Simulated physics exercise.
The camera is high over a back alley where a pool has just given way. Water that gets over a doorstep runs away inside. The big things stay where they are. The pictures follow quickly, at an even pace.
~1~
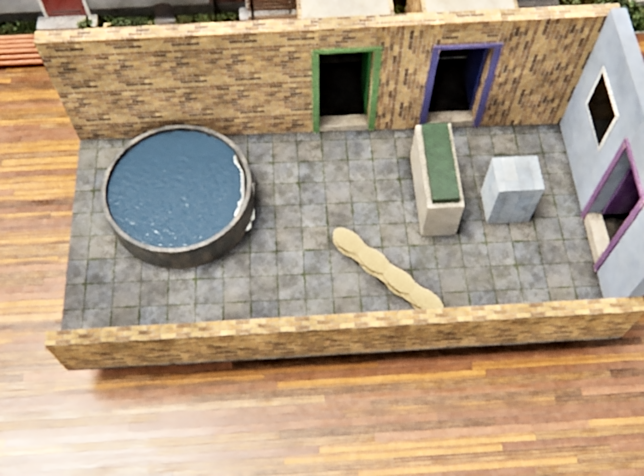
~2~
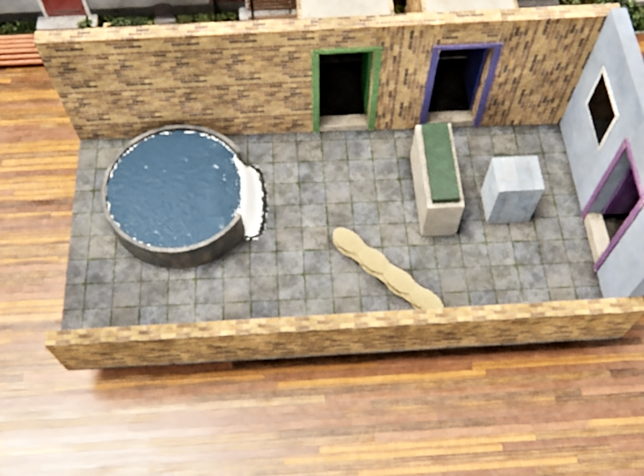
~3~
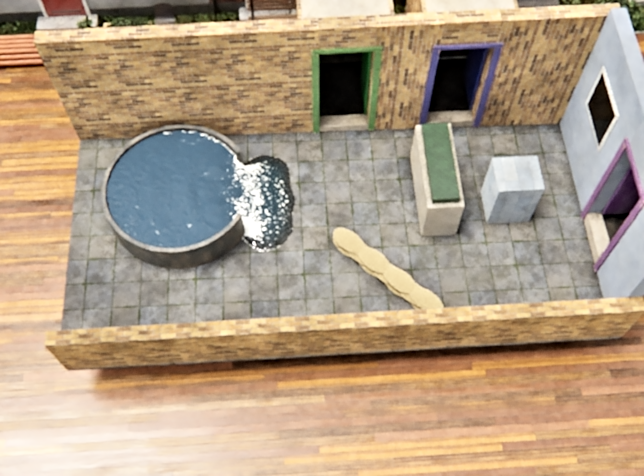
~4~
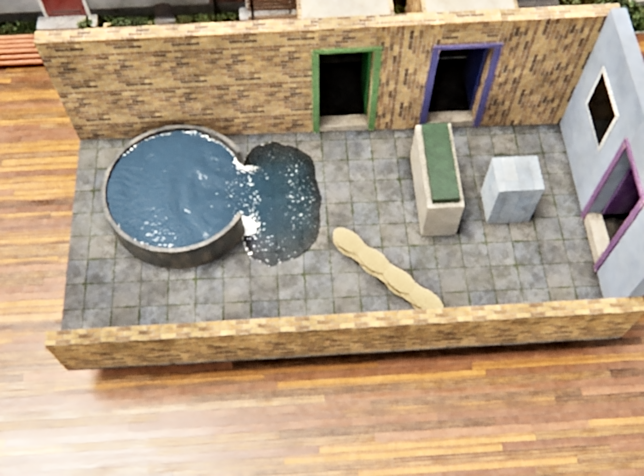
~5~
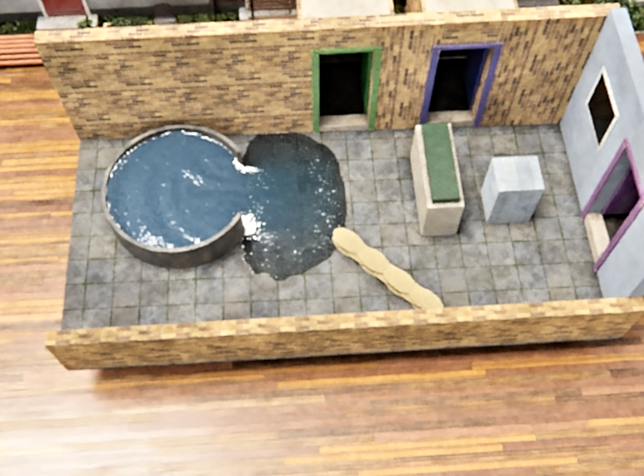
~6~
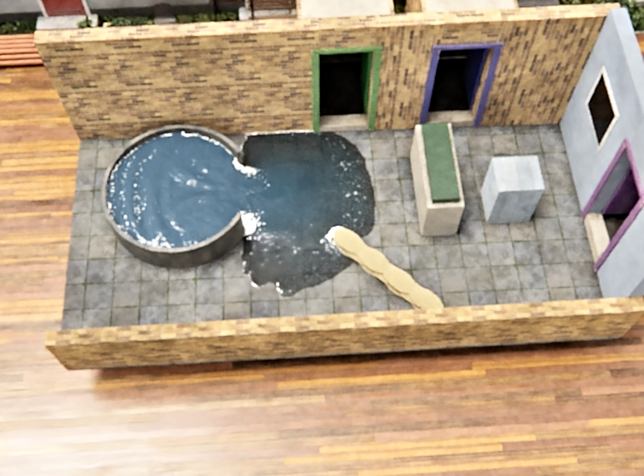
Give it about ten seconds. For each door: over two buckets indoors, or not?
One by one: The blue door admits no more than that; the purple door admits no more than that; the green door admits no more than that.
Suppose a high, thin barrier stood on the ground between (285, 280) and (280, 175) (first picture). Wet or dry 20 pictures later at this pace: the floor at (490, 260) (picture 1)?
Verdict: Dry.
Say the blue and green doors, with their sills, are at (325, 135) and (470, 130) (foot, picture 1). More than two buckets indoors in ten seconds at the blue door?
In short: Blue keeps below it.
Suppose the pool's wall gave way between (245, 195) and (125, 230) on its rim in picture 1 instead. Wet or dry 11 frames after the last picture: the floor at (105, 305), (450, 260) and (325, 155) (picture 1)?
In that order: Under water, dry, no water.
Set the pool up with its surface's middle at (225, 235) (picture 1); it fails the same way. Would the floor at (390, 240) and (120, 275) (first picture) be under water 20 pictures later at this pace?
One after the other: Under water, clear.
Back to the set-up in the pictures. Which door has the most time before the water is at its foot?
That is the purple-painted one.
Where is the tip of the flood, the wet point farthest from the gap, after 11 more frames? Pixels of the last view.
Around (552, 130).
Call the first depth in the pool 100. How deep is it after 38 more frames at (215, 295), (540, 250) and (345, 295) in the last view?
In turn 4, 25 and 10 in a hundred.
A moment on, water covers 30 % of the floor; the blue door not reached, the purple door not reached, the green door wet at the sill, nothing in.
Next, water covers 40 % of the floor; the blue door wet at the sill, nothing in, the purple door not reached, the green door wet at the sill, nothing in.
Then, water covers 55 % of the floor; the blue door under two buckets in, the purple door wet at the sill, nothing in, the green door wet at the sill, nothing in.
Later, water covers 75 % of the floor; the blue door under two buckets in, the purple door wet at the sill, nothing in, the green door under two buckets in.
In the end, water covers 80 % of the floor; the blue door under two buckets in, the purple door wet at the sill, nothing in, the green door under two buckets in.
